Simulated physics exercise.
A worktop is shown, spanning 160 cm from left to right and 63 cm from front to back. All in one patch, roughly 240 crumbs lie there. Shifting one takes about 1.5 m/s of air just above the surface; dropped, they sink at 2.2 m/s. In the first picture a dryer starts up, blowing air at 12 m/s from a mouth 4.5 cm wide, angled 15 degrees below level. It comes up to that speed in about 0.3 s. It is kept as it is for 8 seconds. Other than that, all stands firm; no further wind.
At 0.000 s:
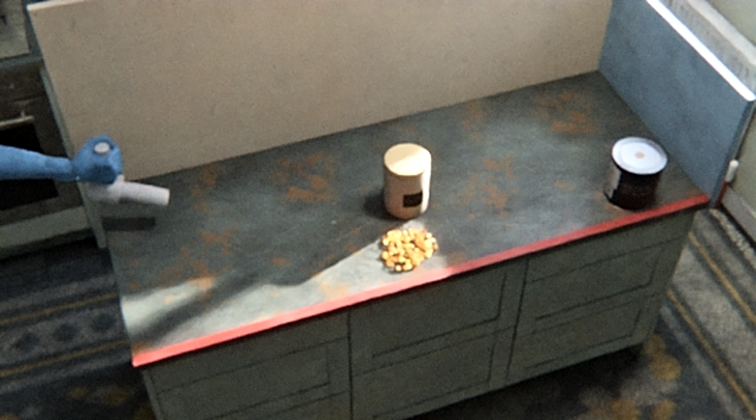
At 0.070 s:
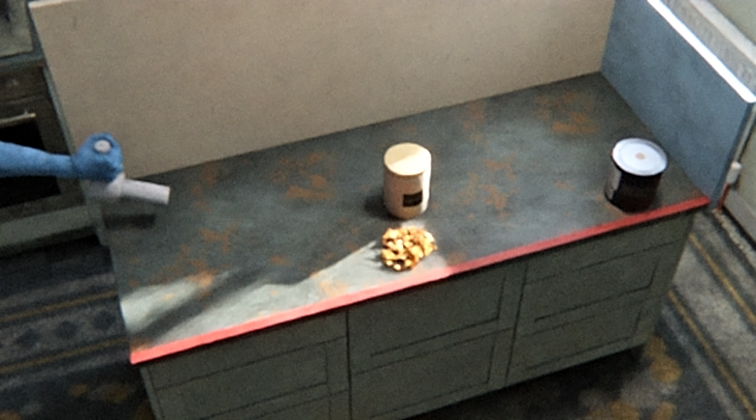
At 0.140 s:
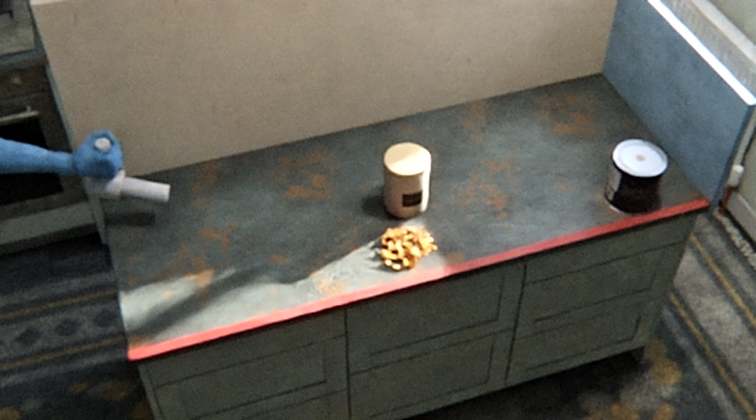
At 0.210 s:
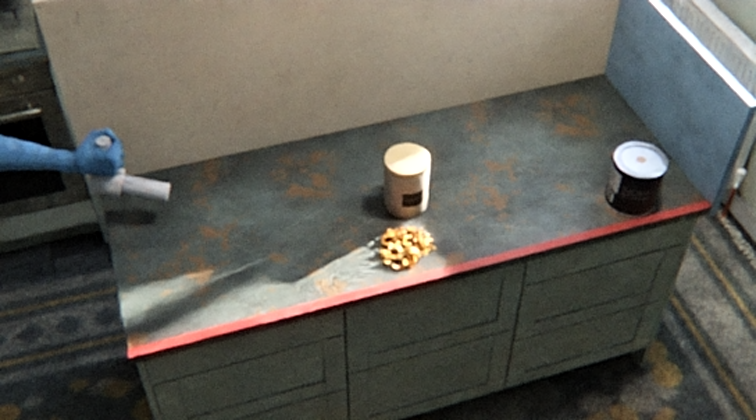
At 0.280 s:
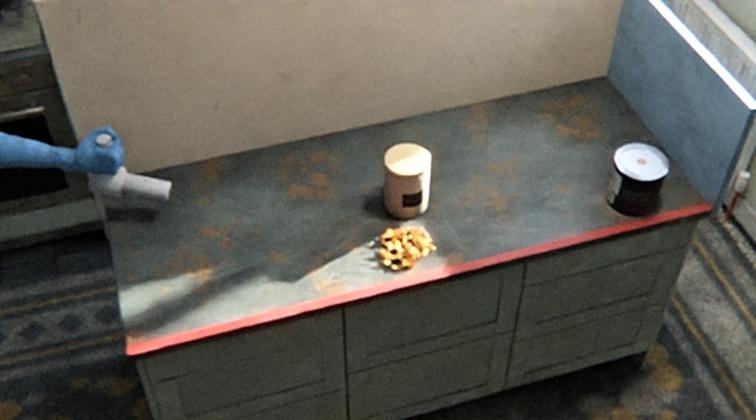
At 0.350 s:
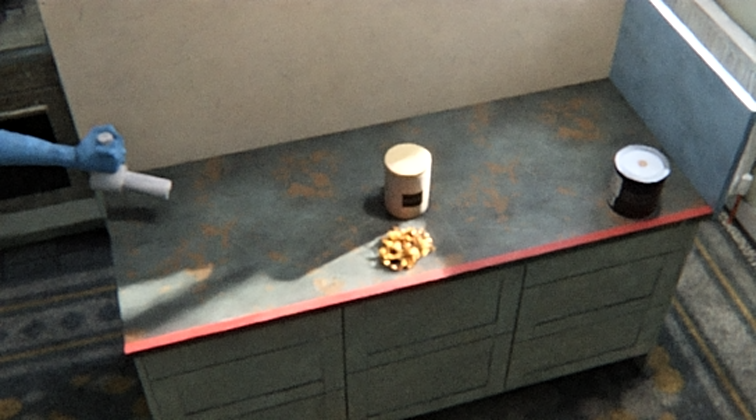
A kitchen worktop with a dark, rust-mottled surface, a red front edge and grey-green drawers below is seen from above at an angle. A blue arm at the left holds a pale dryer pointing right, golden crumbs lie in a patch before a cream jar, and a dark tin with a white top stands at the right. The crumbs stay put while the view shifts very slightly.
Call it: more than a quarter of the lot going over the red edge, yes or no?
Call: Yes.
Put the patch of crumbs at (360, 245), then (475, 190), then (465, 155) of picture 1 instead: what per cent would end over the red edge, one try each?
Going through the three spots in order, you'd get 100 percent, 0 percent and 0 percent.
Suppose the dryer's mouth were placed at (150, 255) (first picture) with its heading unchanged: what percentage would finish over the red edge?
I'd expect close to 70 per cent.
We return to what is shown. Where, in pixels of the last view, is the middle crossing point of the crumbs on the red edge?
At about (487, 267).
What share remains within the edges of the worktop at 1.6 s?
Roughly 0 per cent.
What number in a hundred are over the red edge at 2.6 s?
Share: Approx. 100 %.
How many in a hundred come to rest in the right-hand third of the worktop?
Near 0 per cent at the end.
After 1.6 s the count stands so, 100 % are over the red edge.
After 2.6 s the count stands so, 100 % are over the red edge.
After 4.4 s the count stands so, 100 % are over the red edge.
After 8.0 s, at the end, 100 % are over the red edge.
